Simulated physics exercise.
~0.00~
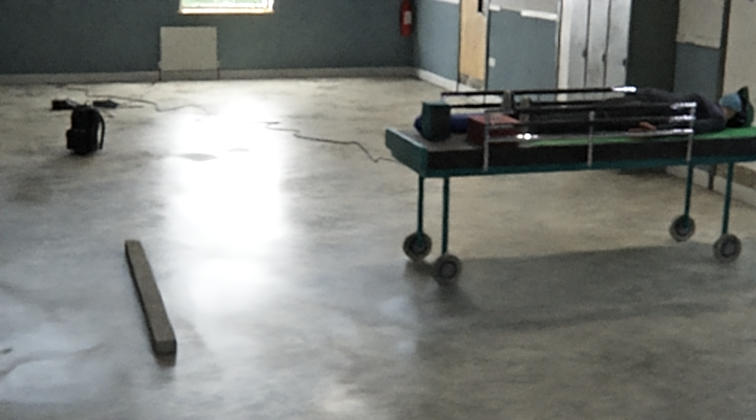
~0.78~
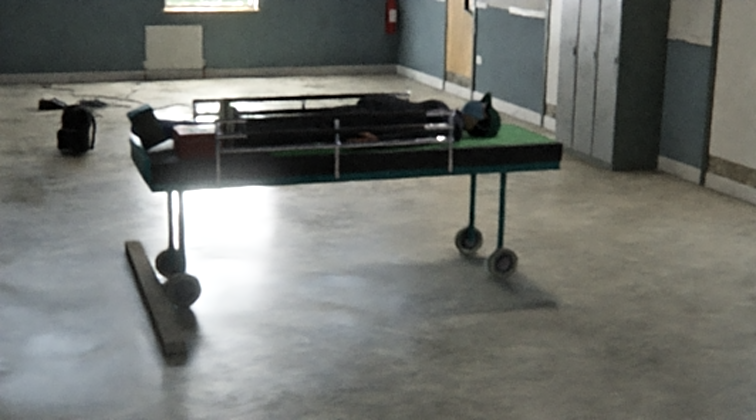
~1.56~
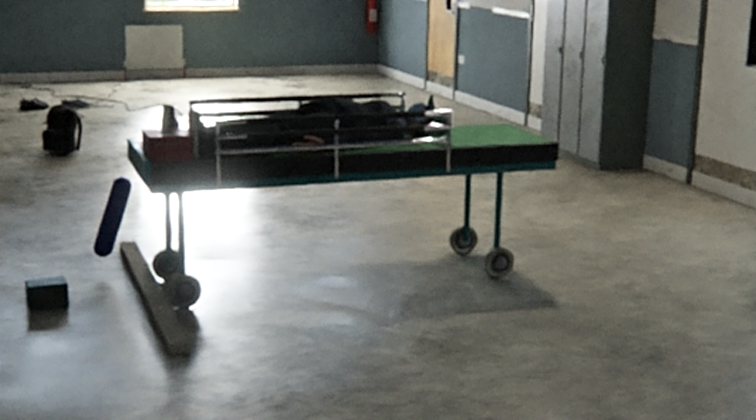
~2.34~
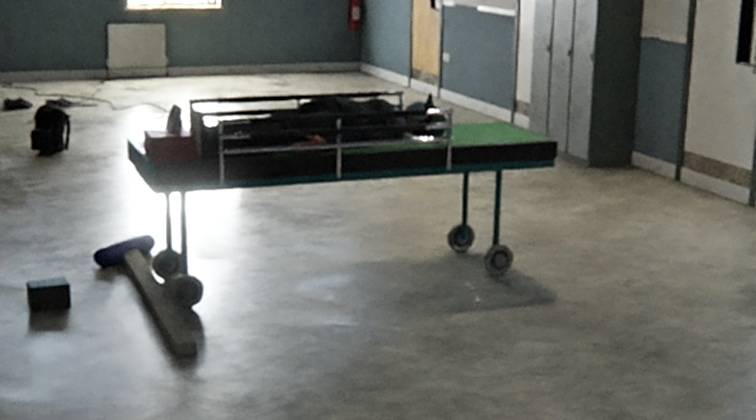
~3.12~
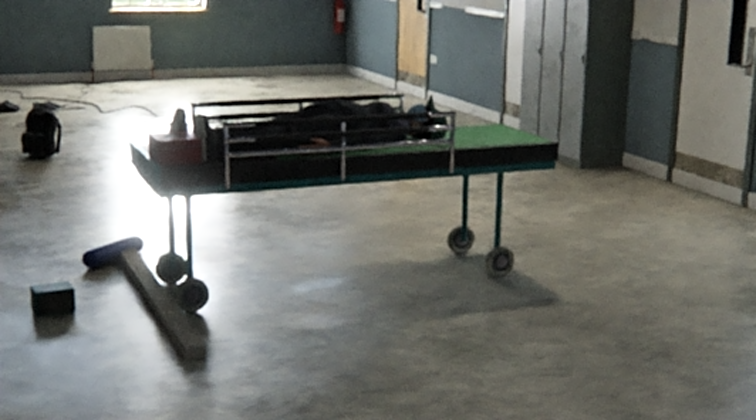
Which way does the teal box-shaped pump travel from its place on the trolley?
It moves to the left, going over the end of the trolley and ending up on the floor on its side.
